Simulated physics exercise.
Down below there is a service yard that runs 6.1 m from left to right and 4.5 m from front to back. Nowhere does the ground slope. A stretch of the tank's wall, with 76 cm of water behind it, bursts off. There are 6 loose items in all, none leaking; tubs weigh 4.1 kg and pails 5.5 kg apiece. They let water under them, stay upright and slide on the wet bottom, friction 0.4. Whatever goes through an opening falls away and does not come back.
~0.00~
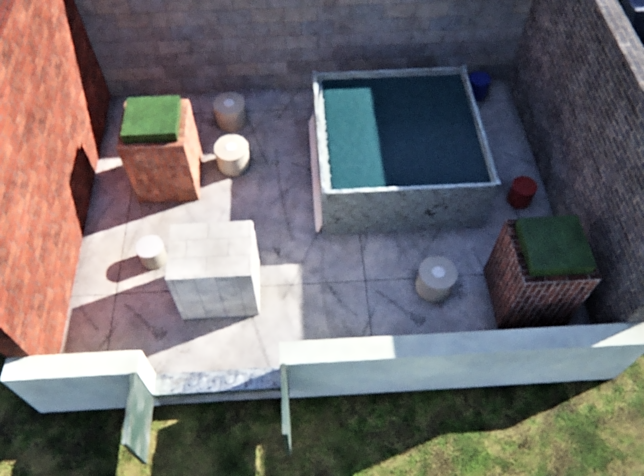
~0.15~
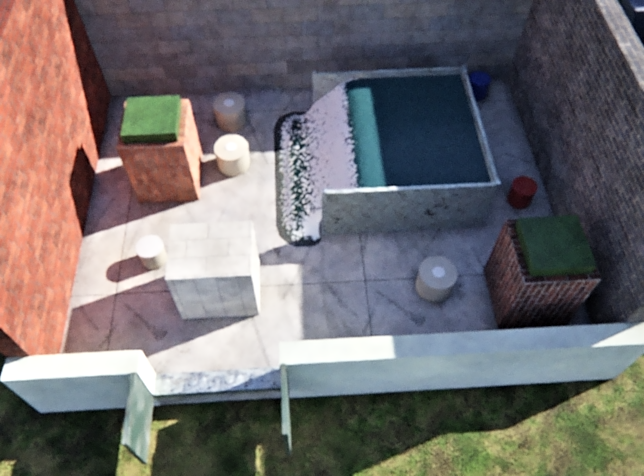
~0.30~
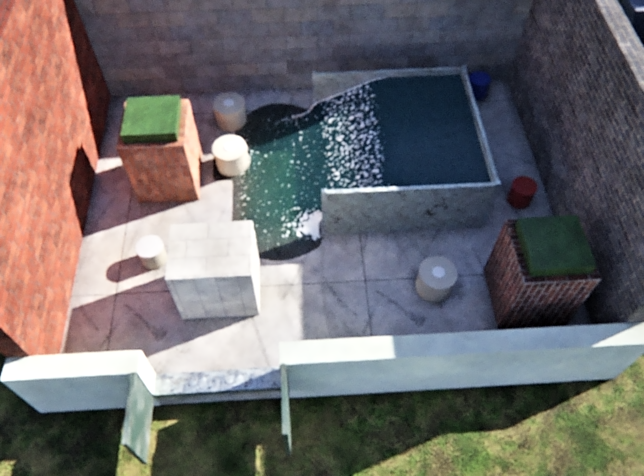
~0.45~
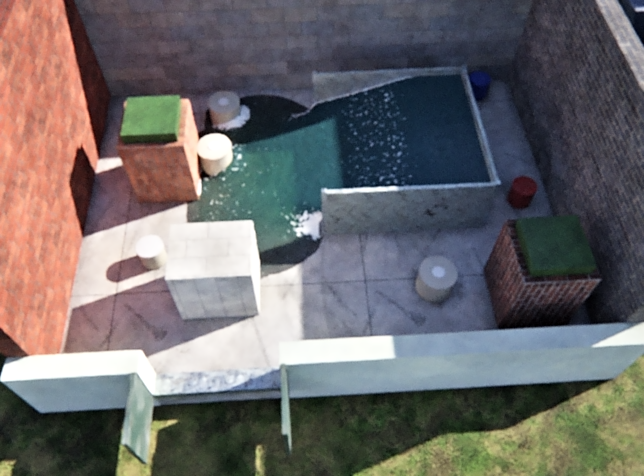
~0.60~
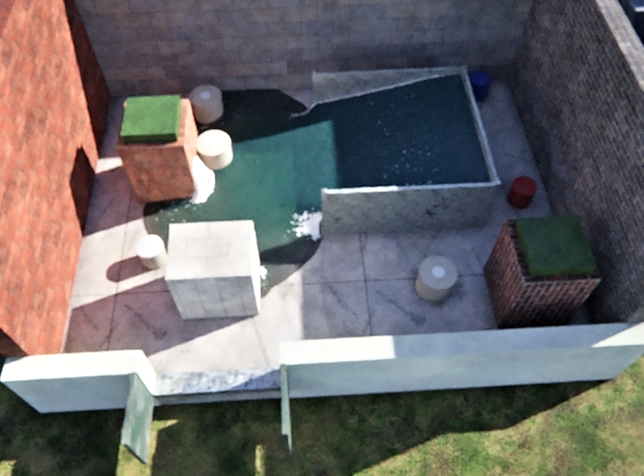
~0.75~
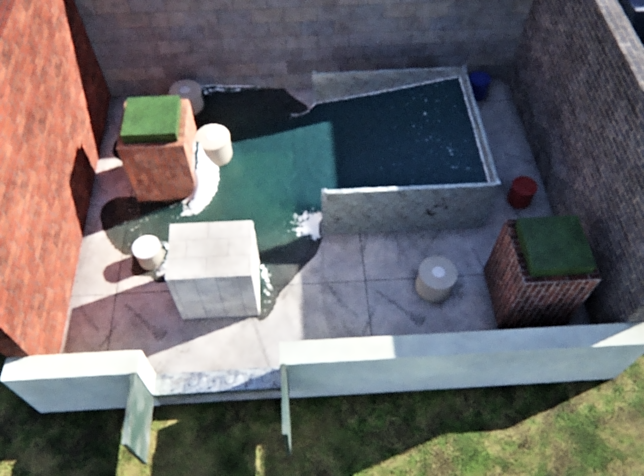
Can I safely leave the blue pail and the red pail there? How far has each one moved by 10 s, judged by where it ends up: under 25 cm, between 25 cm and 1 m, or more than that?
Blue pail: 25 cm to 1 m; red pail: 25 cm to 1 m.
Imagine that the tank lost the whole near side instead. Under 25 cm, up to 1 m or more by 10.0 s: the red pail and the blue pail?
First the red pail: It is carried a long way; as for the blue pail, it is carried a long way.
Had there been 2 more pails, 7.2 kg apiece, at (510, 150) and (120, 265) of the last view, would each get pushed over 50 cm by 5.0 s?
Below the mark, beyond the mark.
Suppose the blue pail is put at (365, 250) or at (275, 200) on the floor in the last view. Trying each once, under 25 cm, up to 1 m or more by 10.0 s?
Try one, it covers a moderate distance; try two, it is swept a long way.
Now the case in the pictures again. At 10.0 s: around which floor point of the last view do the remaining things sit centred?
Averaged position, last view: Near pixel (440, 237).
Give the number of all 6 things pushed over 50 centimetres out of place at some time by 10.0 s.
I get 6.
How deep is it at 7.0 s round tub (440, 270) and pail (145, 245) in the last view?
I'd estimate 11 cm for the first and 9 cm for the second.
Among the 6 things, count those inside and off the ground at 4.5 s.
Count: 3.
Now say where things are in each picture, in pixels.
The first frame shows the blue pail at (480, 79), on the bottom; the red pail at (525, 186) rests on the ground; 4.1 m2 under water; 0 of 6 have shifted.
The second frame shows the blue pail at (480, 79), on the bottom; the red pail at (525, 186), on the bottom; water covers 5.3 m2; 0 of 6 have shifted.
The third frame shows the blue pail at (480, 79) rests on the ground; the red pail at (525, 186) rests on the ground; 6.8 m2 under water; 0 of 6 have shifted.
The fourth frame shows the blue pail at (480, 79), on the bottom; the red pail at (525, 186), on the bottom; 8.5 m2 under water; 2 of 6 have shifted.
The fifth frame shows the blue pail at (480, 79), on the bottom; the red pail at (525, 186) rests on the ground; 9.9 m2 under water; 2 of 6 have shifted.
The sixth frame shows the blue pail at (480, 79), on the bottom; the red pail at (525, 186), on the bottom; 11.2 m2 under water; 2 of 6 have shifted.
After 2.0 s the blue pail is near (480, 79), 0.0 m from its start, aground; the red pail is near (525, 186), 0.0 m from its start, aground; 0 of 6 are out; 3 afloat.
After 4.5 s the blue pail is near (497, 78), 0.3 m from its start, aground; the red pail is near (525, 186), 0.0 m from its start, aground; 0 of 6 are out; 3 afloat.
After 7.0 s the blue pail is near (481, 129), 1.1 m from its start, afloat; the red pail is near (512, 185), 0.2 m from its start, afloat; 0 of 6 are out; 5 afloat.
After 10.0 s the blue pail is near (497, 100), 0.5 m from its start, afloat; the red pail is near (522, 229), 0.7 m from its start, afloat; 0 of 6 are out; 6 afloat.
